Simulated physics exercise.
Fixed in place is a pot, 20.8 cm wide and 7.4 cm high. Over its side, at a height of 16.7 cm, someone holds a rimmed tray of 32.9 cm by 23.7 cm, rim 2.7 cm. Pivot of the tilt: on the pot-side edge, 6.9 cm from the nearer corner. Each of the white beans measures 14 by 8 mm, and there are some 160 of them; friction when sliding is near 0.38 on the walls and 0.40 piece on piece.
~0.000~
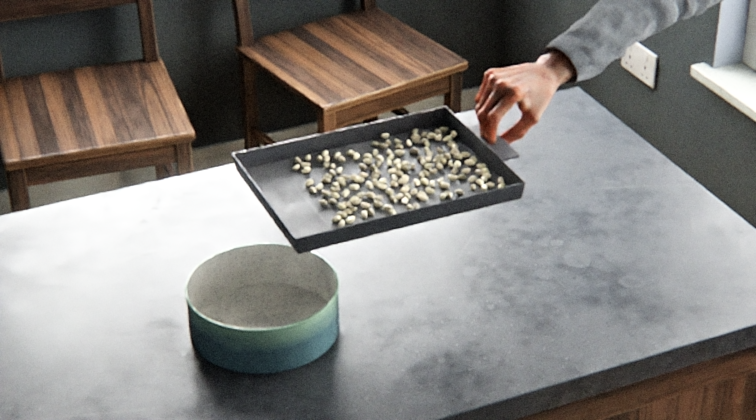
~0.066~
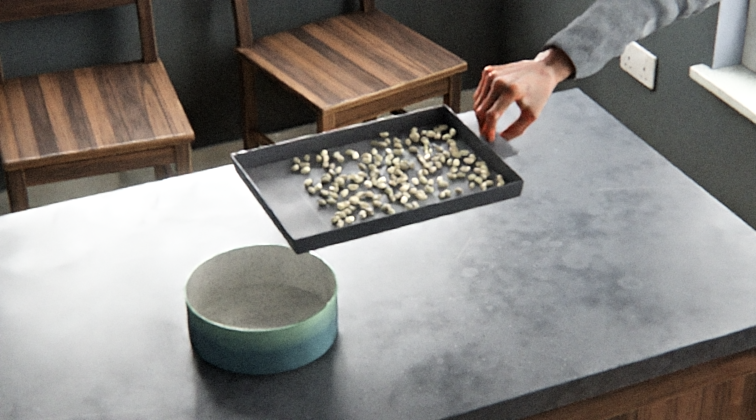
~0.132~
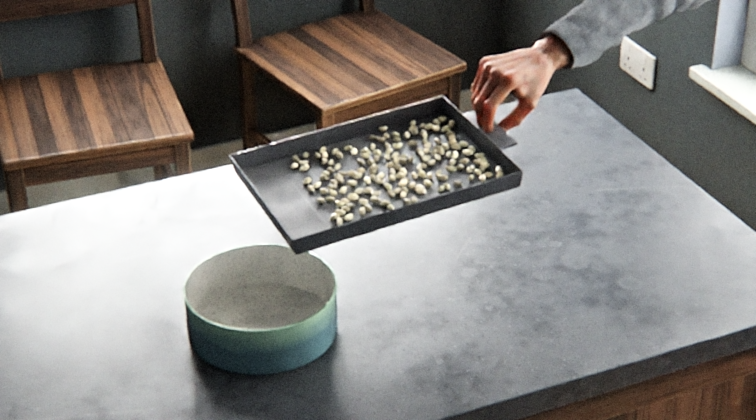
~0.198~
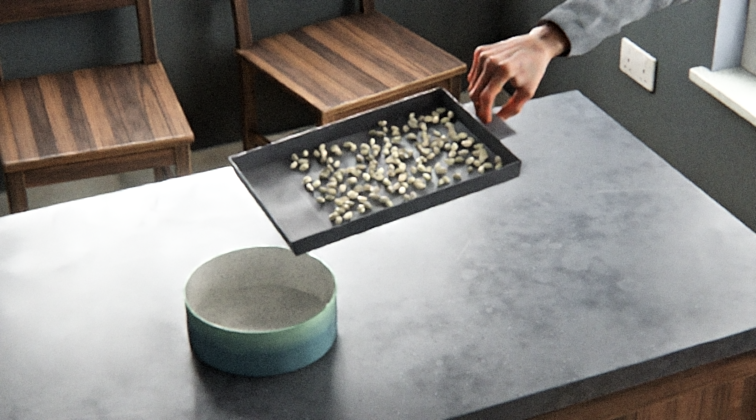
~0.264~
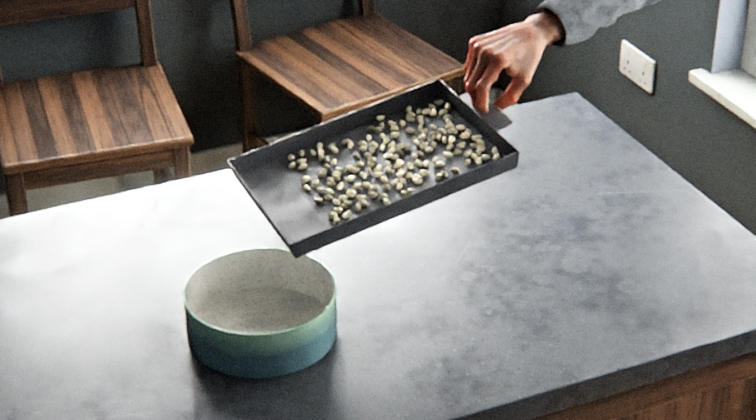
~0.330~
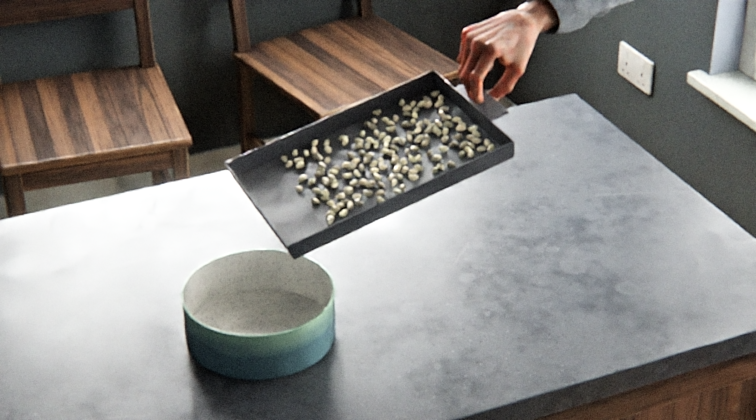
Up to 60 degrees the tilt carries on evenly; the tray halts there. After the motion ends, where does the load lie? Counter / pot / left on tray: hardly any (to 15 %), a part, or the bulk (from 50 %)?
Counter = hardly any, pot = hardly any, tray = the bulk.
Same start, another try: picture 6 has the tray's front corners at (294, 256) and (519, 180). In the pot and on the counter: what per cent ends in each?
Pot: 0, counter: 5.
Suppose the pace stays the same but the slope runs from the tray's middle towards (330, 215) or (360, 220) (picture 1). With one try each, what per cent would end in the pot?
Approximately 10 percent, then 5 percent.
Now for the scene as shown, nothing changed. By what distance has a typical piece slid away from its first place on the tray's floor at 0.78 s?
Displacement on the tray: Roughly 11 cm.
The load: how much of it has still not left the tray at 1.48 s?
Load share: Around 90%.
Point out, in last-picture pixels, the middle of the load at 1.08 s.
Around (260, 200).
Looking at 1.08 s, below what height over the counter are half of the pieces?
I'd put it near 18 cm.
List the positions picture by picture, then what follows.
In the first frame, tray tilt 0 degrees, front corners at (297, 236) and (522, 181); middle of the pieces at (399, 173); pot at (262, 284).
In the second frame, tray tilt 1 degrees, front corners at (296, 237) and (520, 179); middle of the pieces at (398, 172).
In the third frame, tray tilt 4 degrees, front corners at (294, 238) and (519, 170), lowest corner left back; middle of the pieces at (397, 167).
In the fourth frame, tray tilt 7 degrees, front corners at (293, 239) and (518, 160), lowest corner left back; middle of the pieces at (396, 162).
In the fifth frame, tray tilt 10 degrees, front corners at (292, 242) and (515, 151), lowest corner left back; middle of the pieces at (394, 157).
In the sixth frame, tray tilt 13 degrees, front corners at (289, 243) and (510, 141), lowest corner left back; middle of the pieces at (390, 153); pot at (258, 290). The tray's pace is about 50 degrees a second.
Then, at 0.78 s, tilt 36 degrees; the tray holds 100 %, the pot 0 %.
After 1.08 s, tilt 51 degrees; the tray holds 95 %, the pot 0 %.
After 1.48 s, tilt 60 degrees; the tray holds 90 %, the pot 5 %.
By 2.4 s all is still; counter 5 %, pot 5 %, tray 90 %.
